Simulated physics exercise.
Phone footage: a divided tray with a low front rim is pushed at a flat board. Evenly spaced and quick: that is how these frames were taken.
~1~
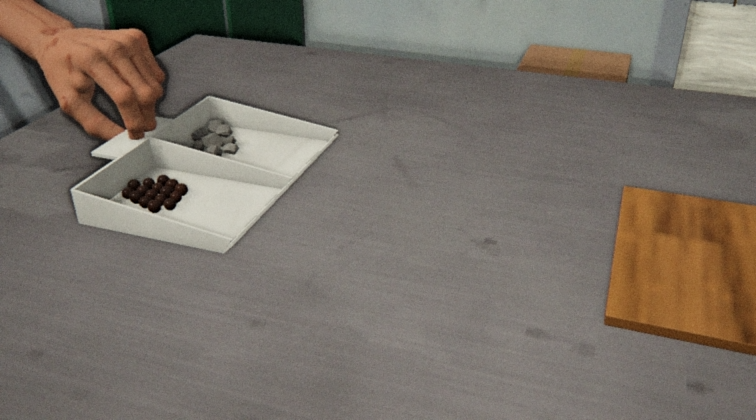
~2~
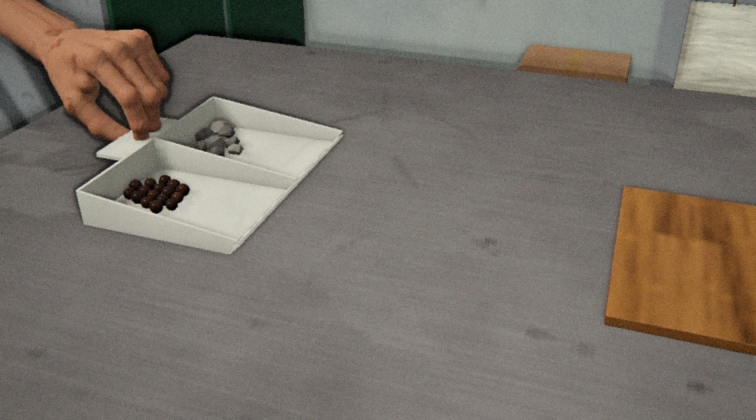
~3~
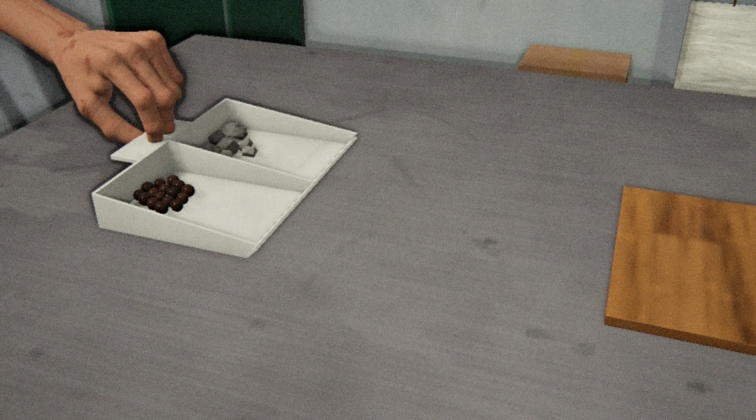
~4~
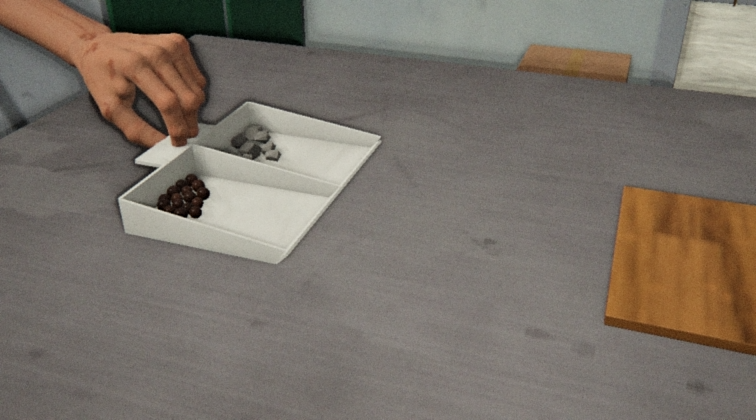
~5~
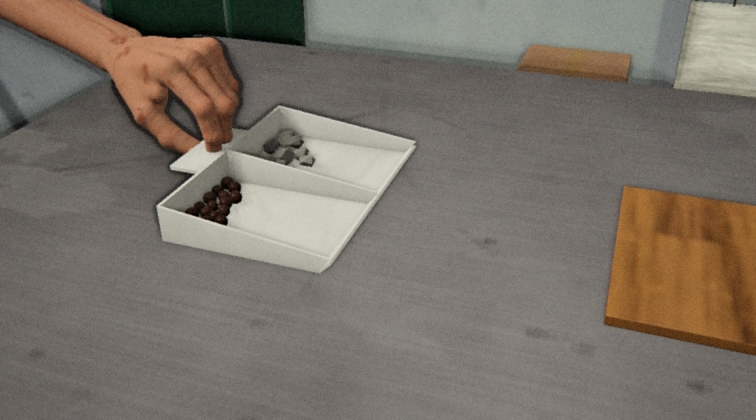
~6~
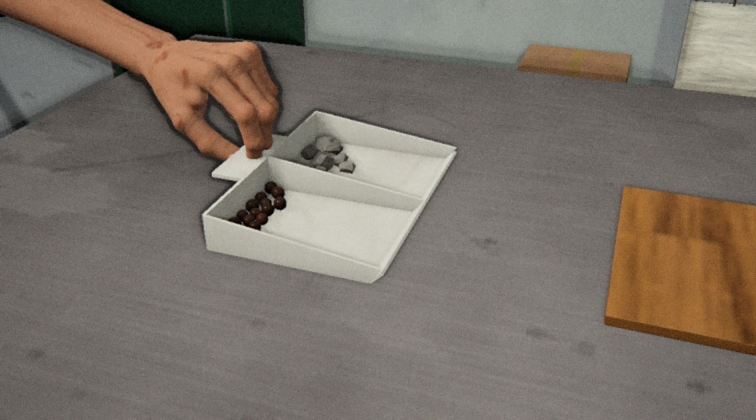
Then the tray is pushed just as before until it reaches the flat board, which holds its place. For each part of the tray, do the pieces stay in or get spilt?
The nearer portion gets partly spilt; the farther portion stays in.
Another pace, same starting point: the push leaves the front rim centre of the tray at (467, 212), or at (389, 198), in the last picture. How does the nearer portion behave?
Lab note - place 1: Some overflow; place 2: Held in.
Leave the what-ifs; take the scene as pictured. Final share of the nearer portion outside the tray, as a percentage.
Some 40 %.
Then, 0.11 s past the last view, tray still sliding, front rim near (519, 220); nearer portion all inside; farther portion all inside.
Then, 0.31 s past the last view, tray stopped at the flat board; nearer portion all inside, moved towards the front rim; farther portion all inside, moved towards the front rim.
Then, 0.52 s past the last view, tray stopped at the flat board; nearer portion about a third out of the tray; farther portion all inside, moved towards the front rim.
Finally, tray stopped at the flat board; nearer portion about a third out of the tray; farther portion all inside, moved towards the front rim.
